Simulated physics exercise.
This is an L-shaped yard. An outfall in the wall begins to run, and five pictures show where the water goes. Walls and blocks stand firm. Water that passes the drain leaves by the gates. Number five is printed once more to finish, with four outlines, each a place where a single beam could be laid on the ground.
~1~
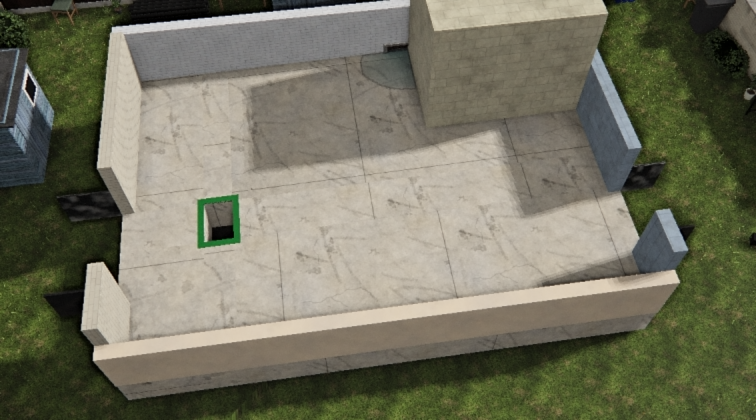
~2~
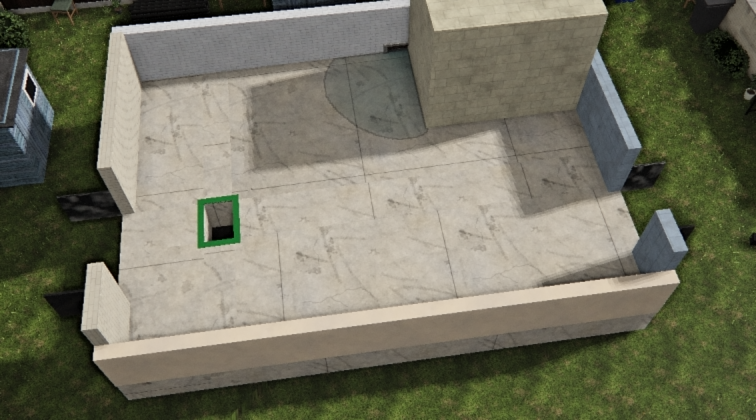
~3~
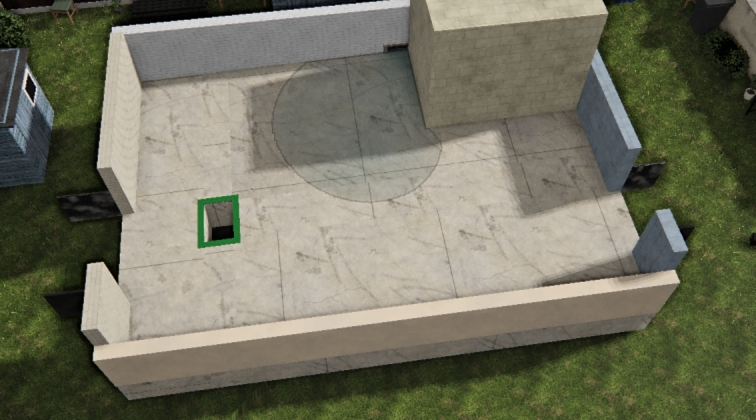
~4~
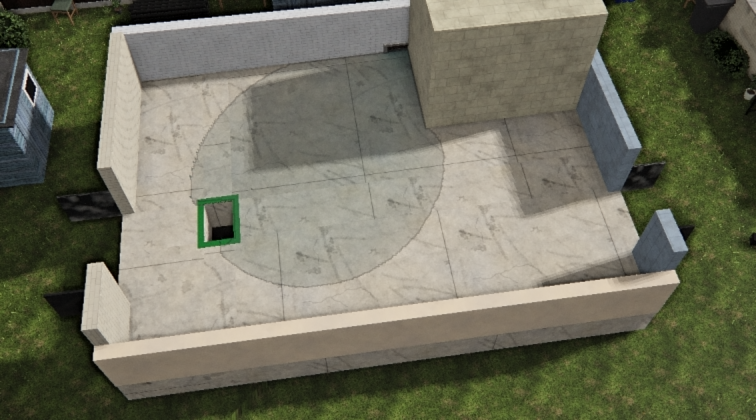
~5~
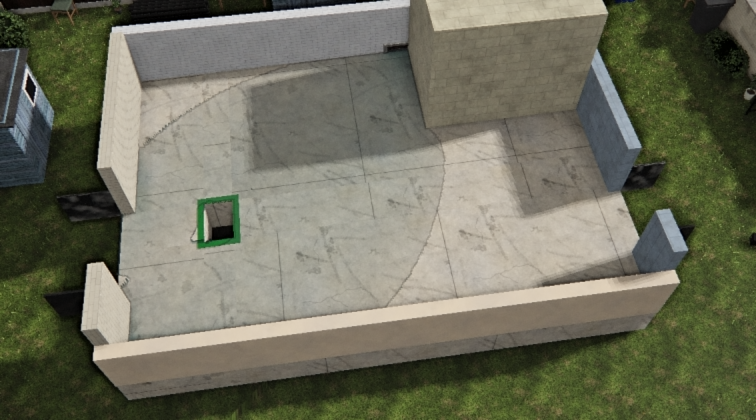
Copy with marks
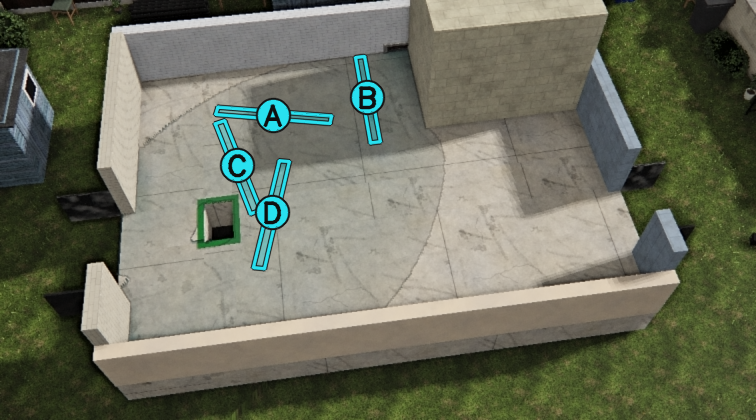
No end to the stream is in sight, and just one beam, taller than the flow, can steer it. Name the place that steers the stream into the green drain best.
The best position is A.
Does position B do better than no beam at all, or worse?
It is worse.
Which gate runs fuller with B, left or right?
The left one.
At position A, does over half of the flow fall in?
No.
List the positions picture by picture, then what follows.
Outfall at (397, 47); green drain at (218, 221); open gate at (133, 257); open gate at (620, 221); water covers 2 % of the ground and shows as far out as (390, 85); green drain still dry.
Water covers 8 % of the ground and shows as far out as (409, 134); green drain still dry.
Water covers 20 % of the ground and shows as far out as (332, 191); green drain still dry.
Water covers 40 % of the ground and shows as far out as (227, 257); green drain taking water.
Water covers 60 % of the ground and shows as far out as (131, 312); green drain taking water.
On the marked copy, A from (216, 110) to (330, 119); B from (375, 142) to (360, 57); C from (219, 122) to (255, 211); D from (258, 268) to (284, 161).
With A, about 20 % of the stream runs into the green drain, about 80 % out by the gates.
With B, about 9 % of the stream runs into the green drain, about 91 % out by the gates.
With C, about 8 % of the stream runs into the green drain, about 92 % out by the gates.
With D, about 15 % of the stream runs into the green drain, about 85 % out by the gates.
